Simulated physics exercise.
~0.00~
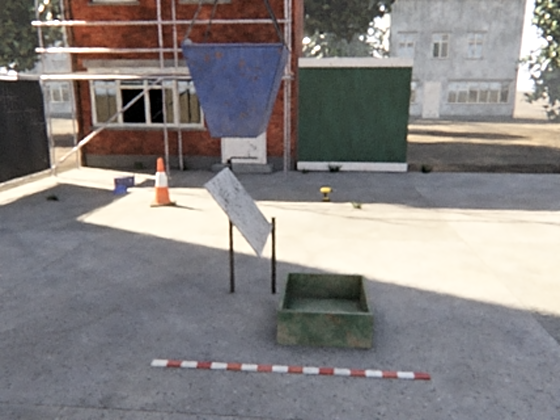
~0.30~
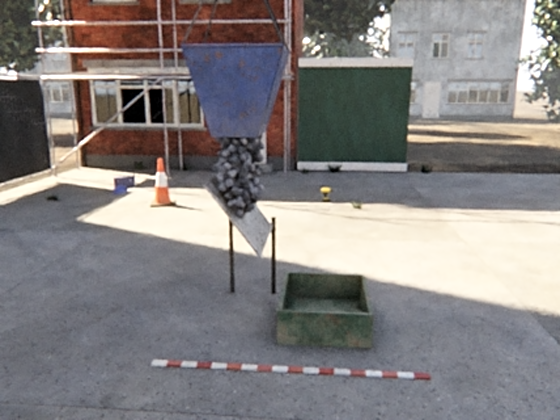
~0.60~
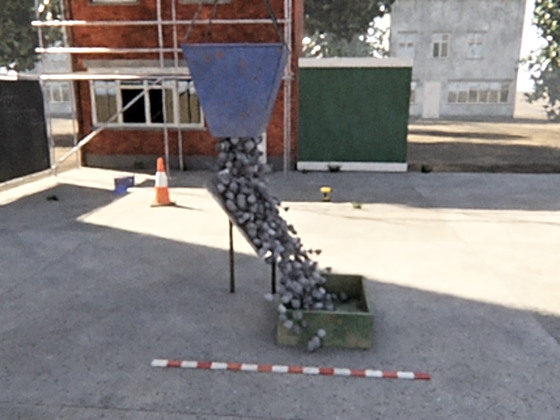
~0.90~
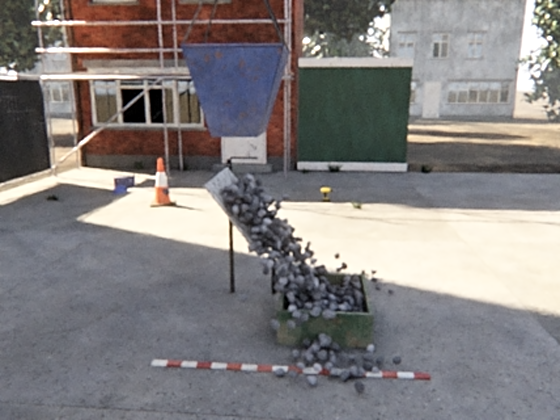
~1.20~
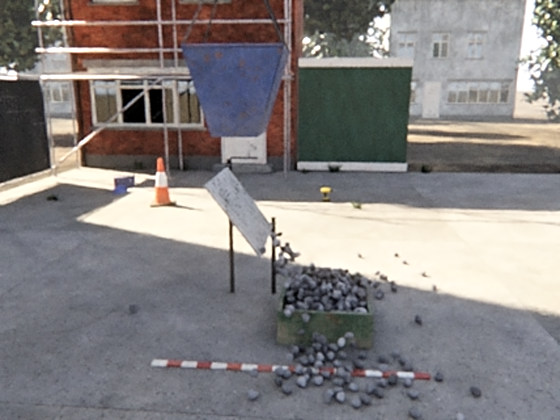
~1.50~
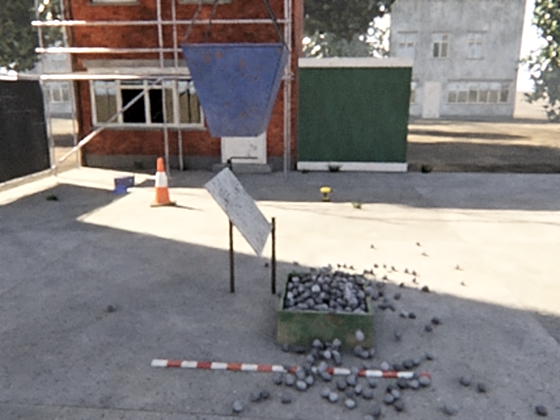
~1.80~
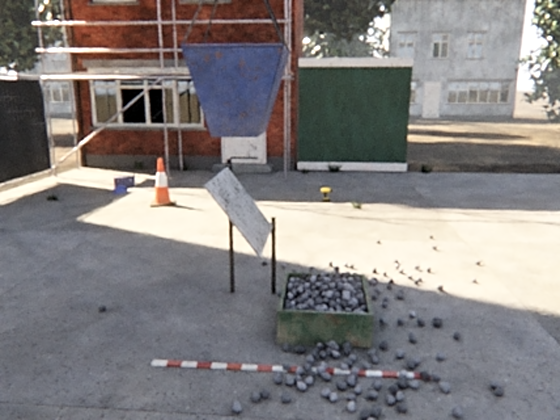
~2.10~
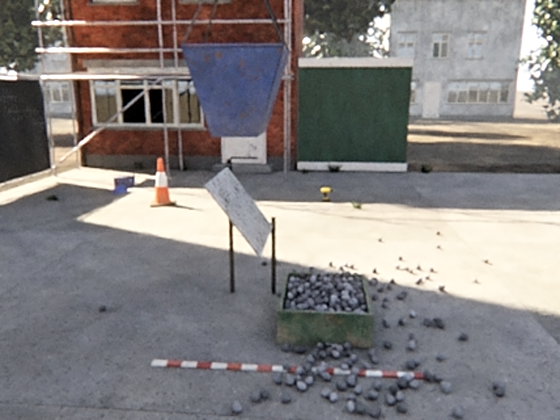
Grey stones pouring from a blue skip, sliding down a tilted plate and mostly filling a green bin, others scattered around it.
